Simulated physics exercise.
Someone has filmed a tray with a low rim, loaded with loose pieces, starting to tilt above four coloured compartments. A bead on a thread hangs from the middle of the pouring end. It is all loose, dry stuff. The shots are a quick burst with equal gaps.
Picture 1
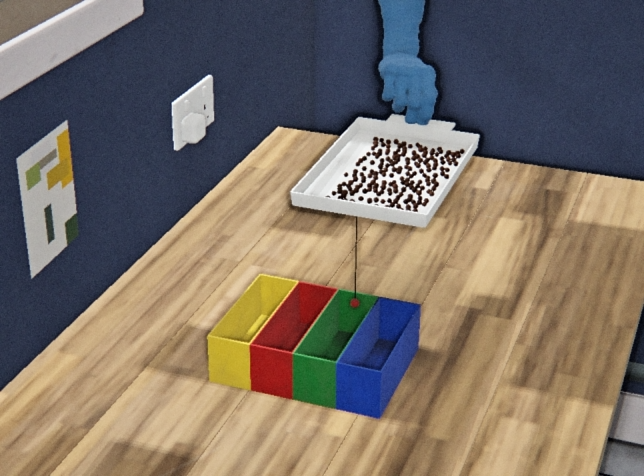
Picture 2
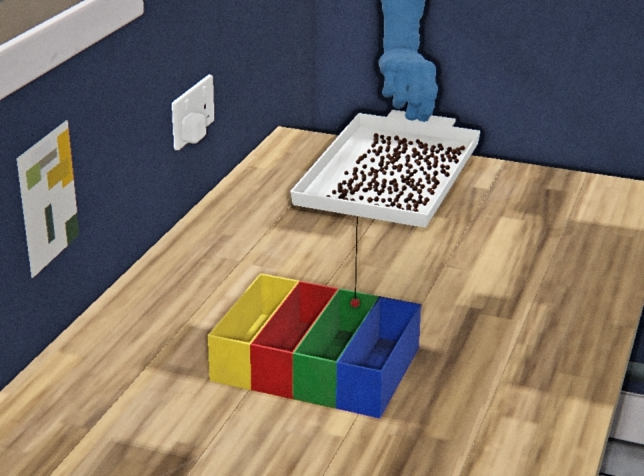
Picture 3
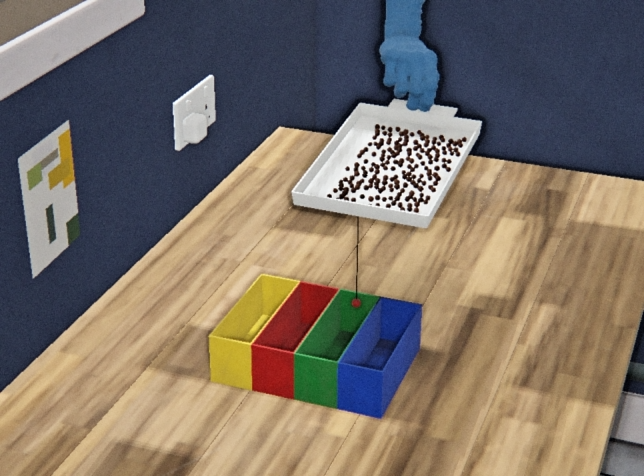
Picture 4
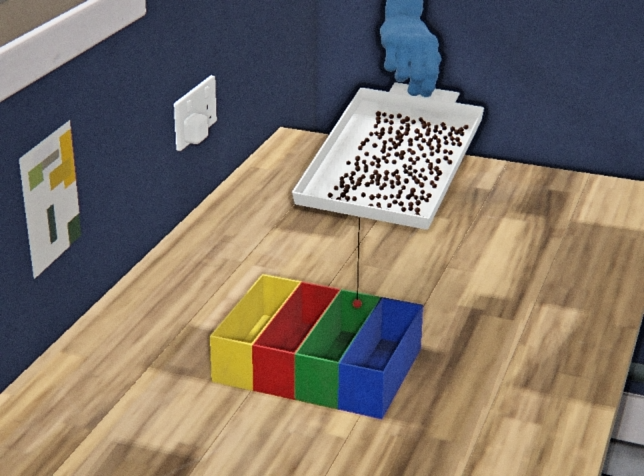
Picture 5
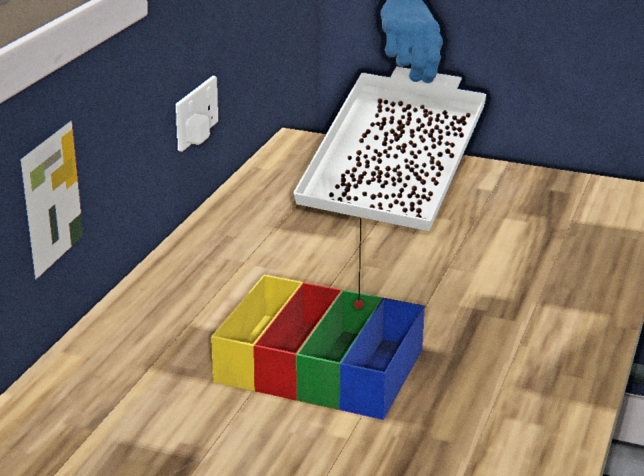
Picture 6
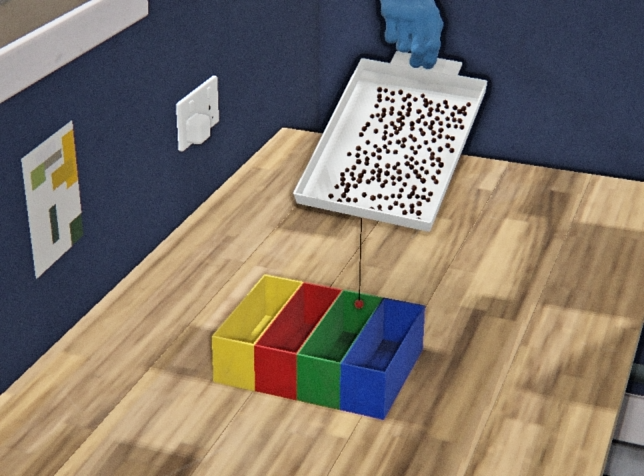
Blue-gloved hand raising the far end of a white tray of small dark berries, tilting it above yellow, red, green and blue compartments.
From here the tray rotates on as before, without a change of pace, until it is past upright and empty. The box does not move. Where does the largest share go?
It favours the blue compartment.
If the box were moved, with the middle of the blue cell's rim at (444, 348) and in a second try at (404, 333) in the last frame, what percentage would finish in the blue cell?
About 10 and 50 per cent.
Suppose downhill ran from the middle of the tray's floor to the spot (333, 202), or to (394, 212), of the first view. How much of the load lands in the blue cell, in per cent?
Roughly 0 per cent, and 40 per cent.
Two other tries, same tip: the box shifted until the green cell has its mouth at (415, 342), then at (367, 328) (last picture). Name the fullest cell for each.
One: Green. Two: The blue cell.
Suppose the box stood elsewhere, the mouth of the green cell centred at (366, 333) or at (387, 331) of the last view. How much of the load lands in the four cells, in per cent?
In turn 100 and 100 in a hundred.
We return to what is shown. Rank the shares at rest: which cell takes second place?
Second comes green.
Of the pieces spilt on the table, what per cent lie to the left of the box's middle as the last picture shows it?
Some 0 per cent.
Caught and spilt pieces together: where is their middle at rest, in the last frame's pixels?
At about (370, 392).
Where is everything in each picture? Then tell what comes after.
The first frame shows corners of the pouring end at (293, 191) and (426, 213), level; middle of the load at (402, 179), allspice berries; bead on its thread at (355, 303); yellow cell at (229, 358); red cell at (272, 367); green cell at (315, 377); blue cell at (359, 386).
The second frame shows corners of the pouring end at (293, 191) and (426, 213), level; middle of the load at (402, 177).
The third frame shows corners of the pouring end at (294, 191) and (427, 215), tipped barely, lowest at the right corner; middle of the load at (404, 172).
The fourth frame shows corners of the pouring end at (295, 192) and (428, 217), tipped a little, lowest at the right corner; middle of the load at (405, 166).
The fifth frame shows corners of the pouring end at (296, 192) and (429, 219), tipped clearly, lowest at the right corner; middle of the load at (406, 161).
The sixth frame shows corners of the pouring end at (296, 192) and (429, 221), tipped clearly, lowest at the right corner; middle of the load at (406, 157), about a third on the move; yellow cell at (234, 359); red cell at (276, 368); green cell at (319, 377); blue cell at (363, 387).
Soon after the last picture, tray tipped steeply; nearly all on the tray; a stray few in the blue cell; a small part falling or outside the box.
A little later, tray tipped past a quarter turn; most on the tray; a small part in the blue cell; a stray few in the green cell; a stray few in the red cell; a small part falling or outside the box.
Later still, tray tipped past a quarter turn; about a third in the blue cell; about a quarter in the green cell; a small part in the red cell; about a third falling or outside the box.
At rest, tray tipped past a quarter turn; about a third in the blue cell; about a quarter in the green cell; a small part in the red cell; none in the yellow cell; about a third outside the box.
